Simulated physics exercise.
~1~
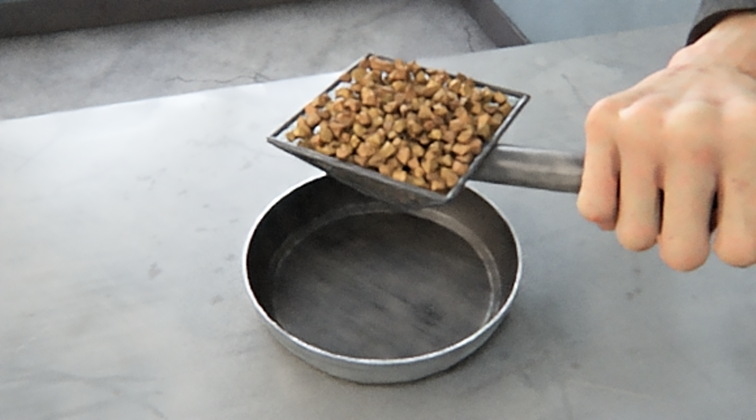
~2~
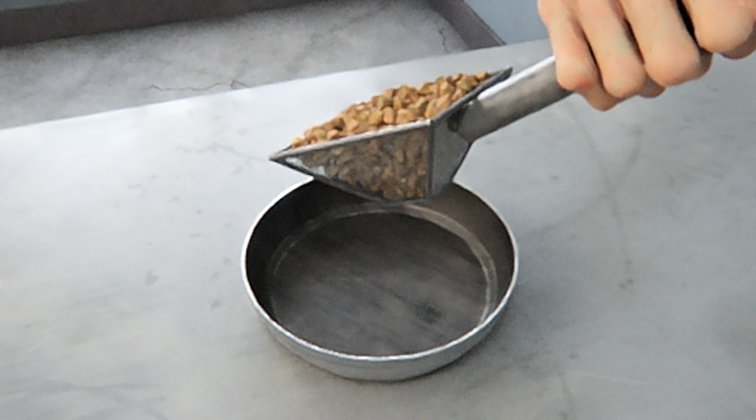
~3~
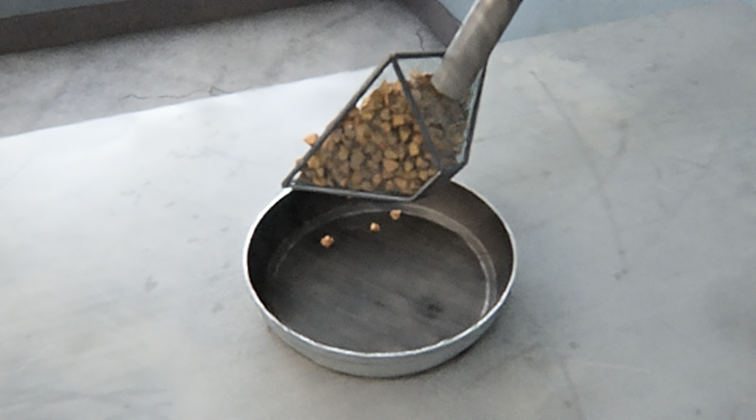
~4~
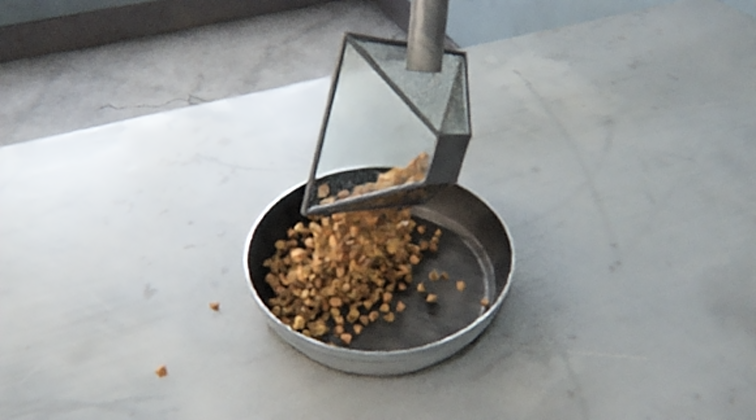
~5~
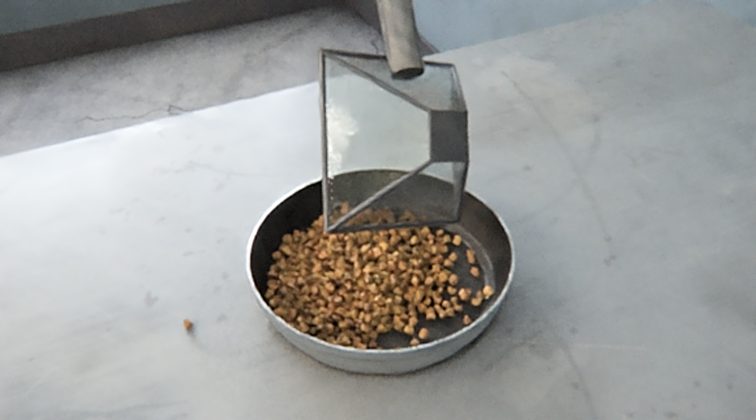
Over a grey tabletop, a hand tips a scoop of brown pieces empty into a pan.
